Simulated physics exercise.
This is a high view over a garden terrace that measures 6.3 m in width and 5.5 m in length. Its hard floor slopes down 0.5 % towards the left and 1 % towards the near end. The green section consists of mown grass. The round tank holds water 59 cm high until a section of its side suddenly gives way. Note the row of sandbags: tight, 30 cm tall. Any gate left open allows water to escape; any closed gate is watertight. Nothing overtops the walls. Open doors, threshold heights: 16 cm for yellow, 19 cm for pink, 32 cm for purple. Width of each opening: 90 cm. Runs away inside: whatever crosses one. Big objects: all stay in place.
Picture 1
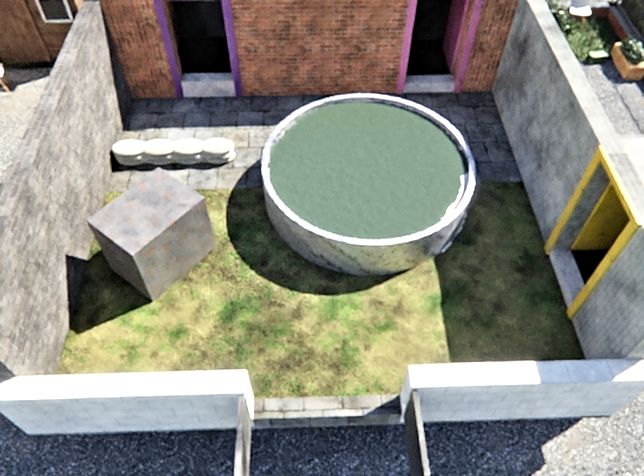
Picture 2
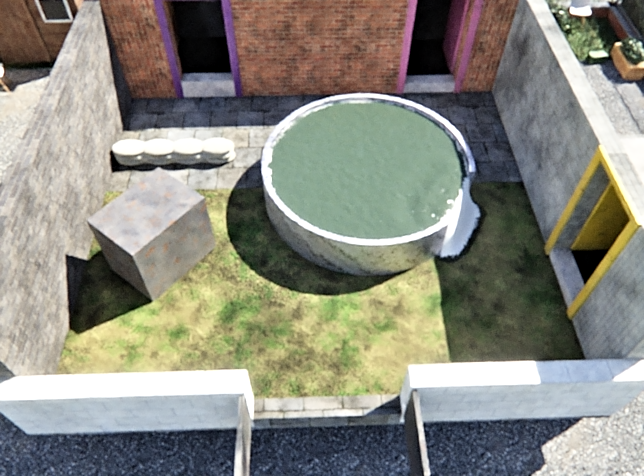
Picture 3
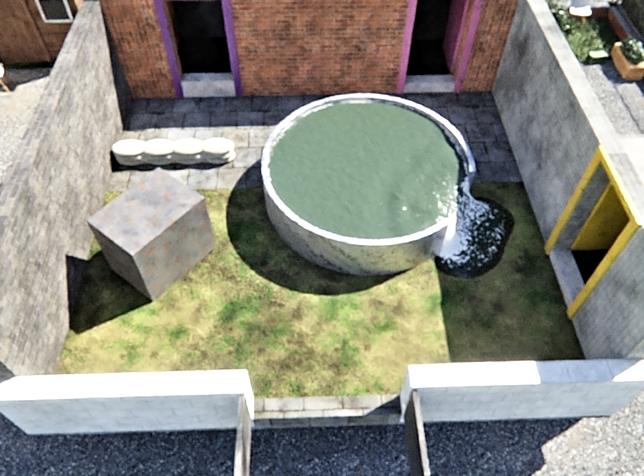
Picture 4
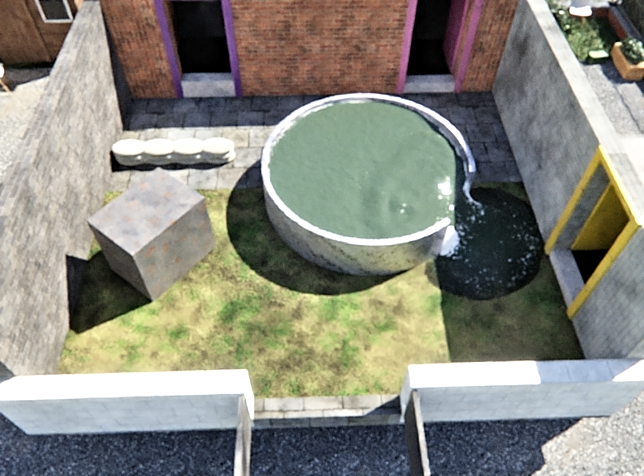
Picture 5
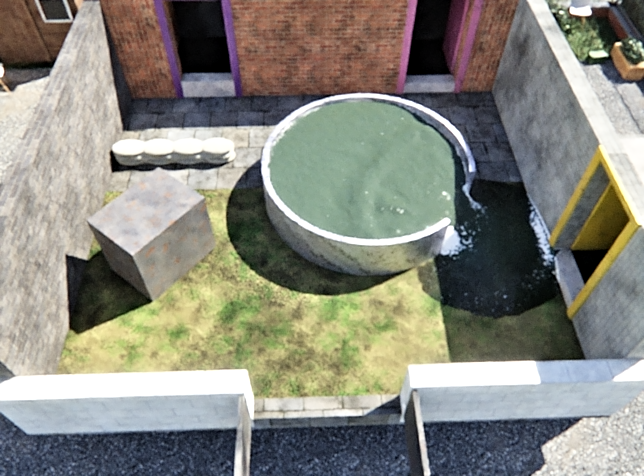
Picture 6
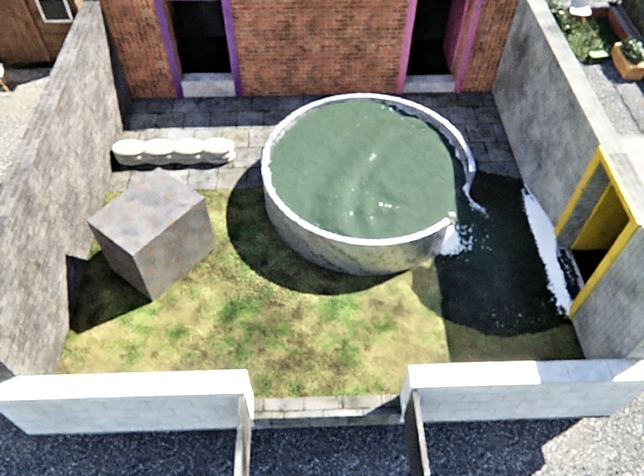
In a walled garden, a round tank of green water opened at its right side, and water poured out, spreading in a dark pool across the grass to the wall by the yellow doorway.
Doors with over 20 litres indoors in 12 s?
Yellow door over, pink door not over, purple door not over.
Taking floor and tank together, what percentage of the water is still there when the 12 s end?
Share still there: About 84 %.
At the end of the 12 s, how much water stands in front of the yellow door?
About 11.5 centimetres.
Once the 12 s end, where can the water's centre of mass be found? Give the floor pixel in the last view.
Near (322, 228).
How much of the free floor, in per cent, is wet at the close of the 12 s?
Wet share: Near 95 percent.
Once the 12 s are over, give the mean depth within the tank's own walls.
About 14 centimetres on average.
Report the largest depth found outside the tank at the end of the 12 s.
Around 14 centimetres.
A moment later water covers 20 % of the floor and is deepest (37 cm) near (529, 240); yellow door 29 cm at the sill, 24 L in, pink door not reached, purple door not reached.
Soon after water covers 30 % of the floor and is deepest (42 cm) near (587, 372); yellow door 30 cm at the sill, 72 L in, pink door not reached, purple door not reached.
Next water covers 45 % of the floor and is deepest (33 cm) near (592, 387); yellow door 23 cm at the sill, 129 L in, pink door 12 cm at the sill, 0 L in, purple door not reached.
Later on water covers 85 % of the floor and is deepest (21 cm) near (562, 388); yellow door 18 cm at the sill, 179 L in, pink door 8 cm at the sill, 0 L in, purple door 3 cm at the sill, 0 L in.
At the end water covers 95 % of the floor and is deepest (14 cm) near (592, 387); yellow door 12 cm at the sill, 184 L in, pink door 6 cm at the sill, 0 L in, purple door 8 cm at the sill, 0 L in.
